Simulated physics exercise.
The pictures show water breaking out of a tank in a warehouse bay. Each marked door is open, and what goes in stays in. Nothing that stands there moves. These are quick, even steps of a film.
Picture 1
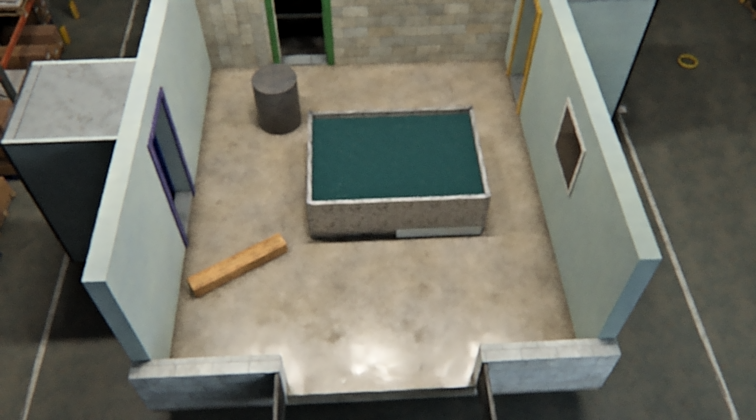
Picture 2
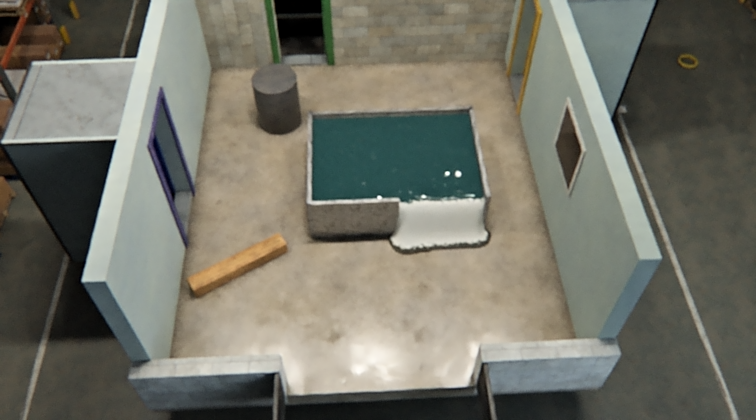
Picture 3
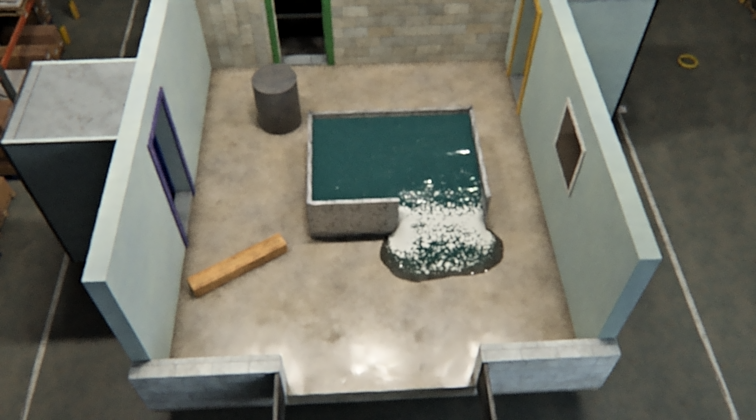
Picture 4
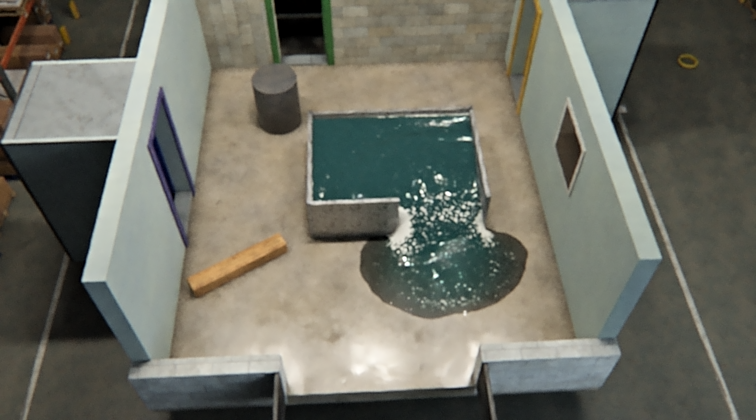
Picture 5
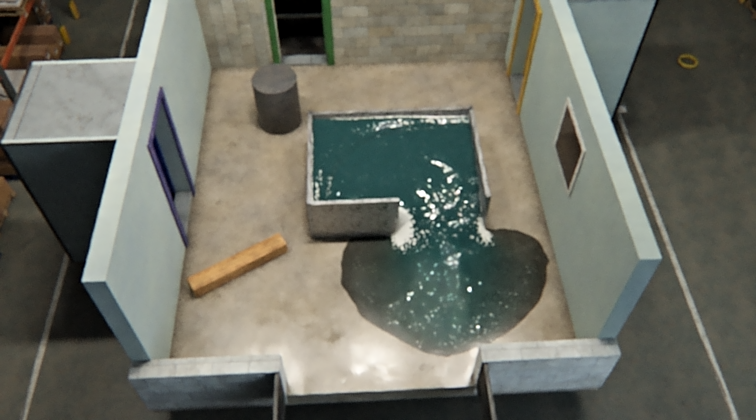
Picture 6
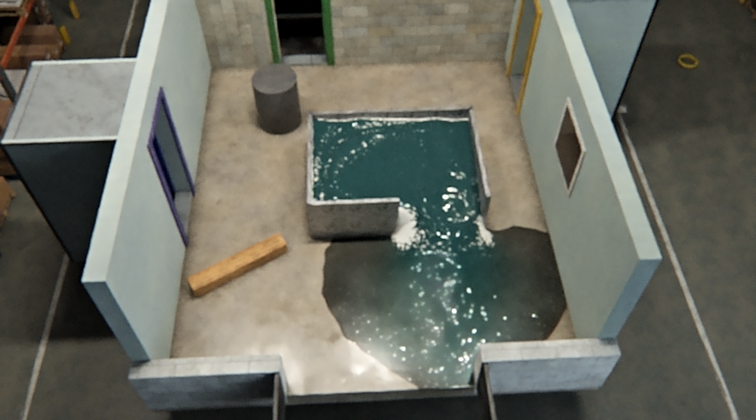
In this clip, dark green water in an open rectangular tank pours through a gap at the right of its front wall, foaming white, then spreads forward and sideways across the floor between two pale walls.
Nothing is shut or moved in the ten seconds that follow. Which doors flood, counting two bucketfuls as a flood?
In the end: The yellow door stays under that; the blue door stays under that; the green door stays under that.
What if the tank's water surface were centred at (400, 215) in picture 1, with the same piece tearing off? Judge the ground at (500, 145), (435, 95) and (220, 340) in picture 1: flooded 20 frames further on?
In that order: Wet, flooded, no water.
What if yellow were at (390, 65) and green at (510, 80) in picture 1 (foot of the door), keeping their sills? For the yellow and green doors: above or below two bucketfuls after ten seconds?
Then: Yellow door lets less in; green door passes that mark.
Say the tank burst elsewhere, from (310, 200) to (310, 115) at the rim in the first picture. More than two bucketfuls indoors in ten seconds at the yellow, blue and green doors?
One by one: The yellow one passes that mark, the blue one floods, the green one lets more in.
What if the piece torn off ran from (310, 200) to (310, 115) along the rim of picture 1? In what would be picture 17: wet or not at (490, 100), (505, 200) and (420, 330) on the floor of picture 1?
In that order: Free of water, dry, free of water.
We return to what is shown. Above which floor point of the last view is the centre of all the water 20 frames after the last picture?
Near (434, 241).
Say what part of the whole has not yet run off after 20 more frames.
Some 74 per cent.
A moment on, water covers 25 % of the floor; the yellow door not reached, the blue door not reached, the green door not reached.
Next, water covers 25 % of the floor; the yellow door not reached, the blue door not reached, the green door not reached.
Then, water covers 35 % of the floor; the yellow door not reached, the blue door not reached, the green door not reached.
Later, water covers 55 % of the floor; the yellow door wet at the sill, nothing in, the blue door not reached, the green door not reached.
In the end, water covers 85 % of the floor; the yellow door under two buckets in, the blue door wet at the sill, nothing in, the green door wet at the sill, nothing in.
